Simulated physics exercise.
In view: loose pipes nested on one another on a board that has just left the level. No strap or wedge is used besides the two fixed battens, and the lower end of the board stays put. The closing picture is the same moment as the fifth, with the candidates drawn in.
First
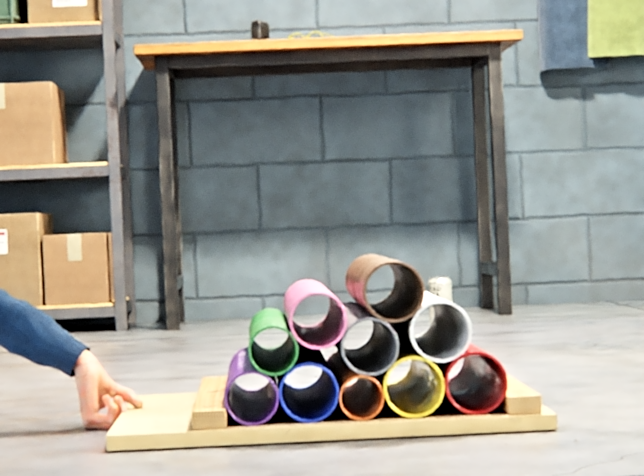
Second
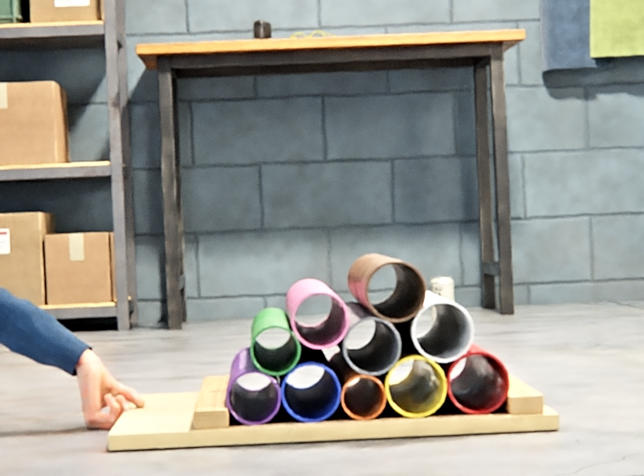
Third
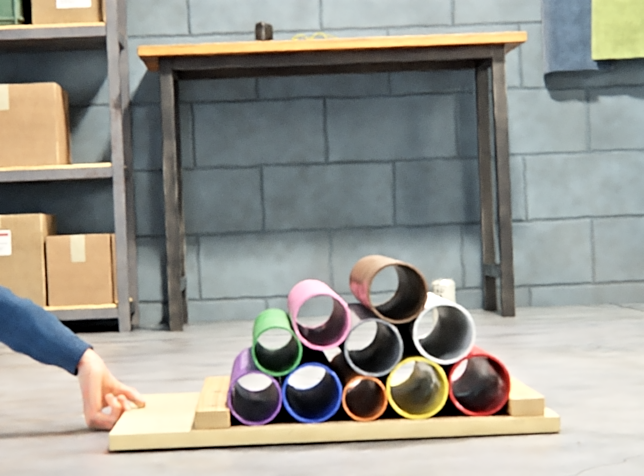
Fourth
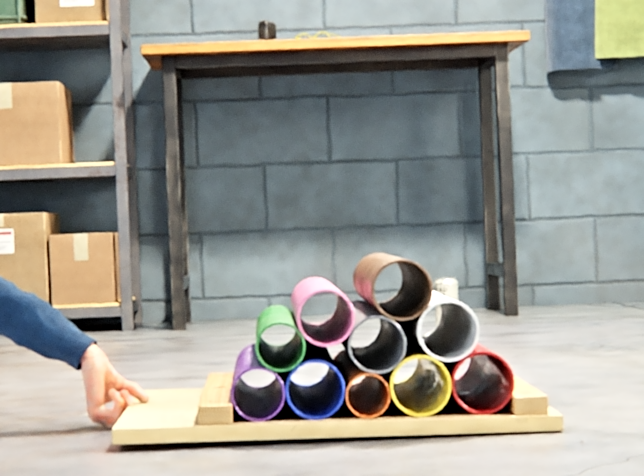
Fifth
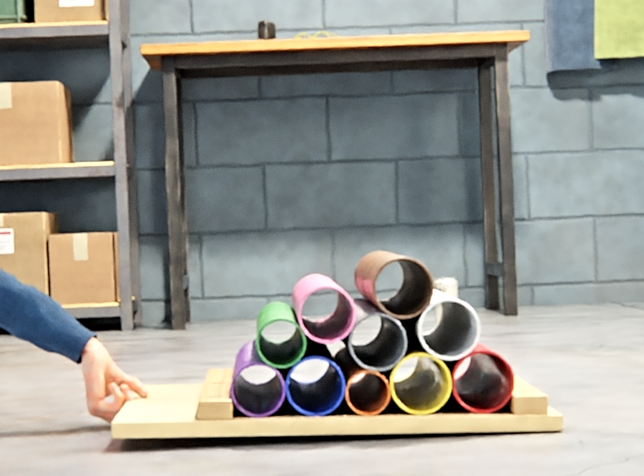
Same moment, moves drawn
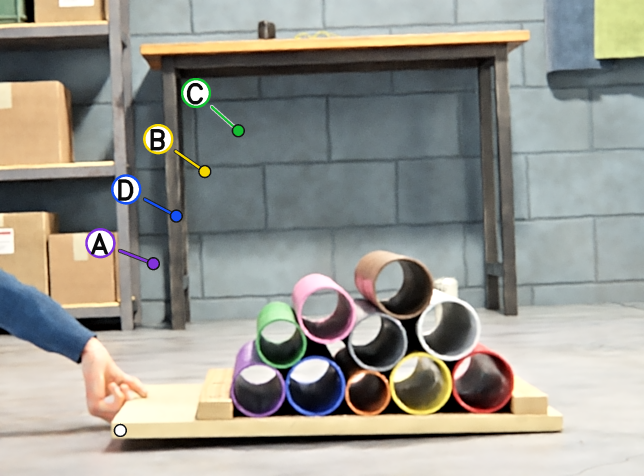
On the floor of a storage room, a stack of colourful pipes sat nested on a wooden board while a hand at the left raised that end very slightly, and the pipes barely moved.
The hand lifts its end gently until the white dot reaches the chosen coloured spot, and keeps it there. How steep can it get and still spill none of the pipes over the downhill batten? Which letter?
The answer is mark A.
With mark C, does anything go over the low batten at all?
Yes, at C.
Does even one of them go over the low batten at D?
Yes.
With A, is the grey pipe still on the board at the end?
The grey pipe: Yes.
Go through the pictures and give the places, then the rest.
In the first frame, yellow pipe (414, 387); red pipe (476, 383); green pipe (274, 350).
In the second frame, green pipe (276, 350); grey pipe (372, 346).
In the third frame, board (327, 403); pink pipe (322, 321).
In the fourth frame, board (330, 400); purple pipe (258, 394); blue pipe (315, 389).
In the fifth frame, board (330, 398); purple pipe (258, 390); blue pipe (315, 387).
On the copy, A at (154, 264); B at (205, 172); C at (238, 131); D at (177, 216); the white dot at (121, 430).
On A. First, board at 15°.
Then, board at 24°.
Finally, board at 24°, none over the low batten.
By contrast, B five over the low batten; C seven over the low batten; D two over the low batten (white, brown).
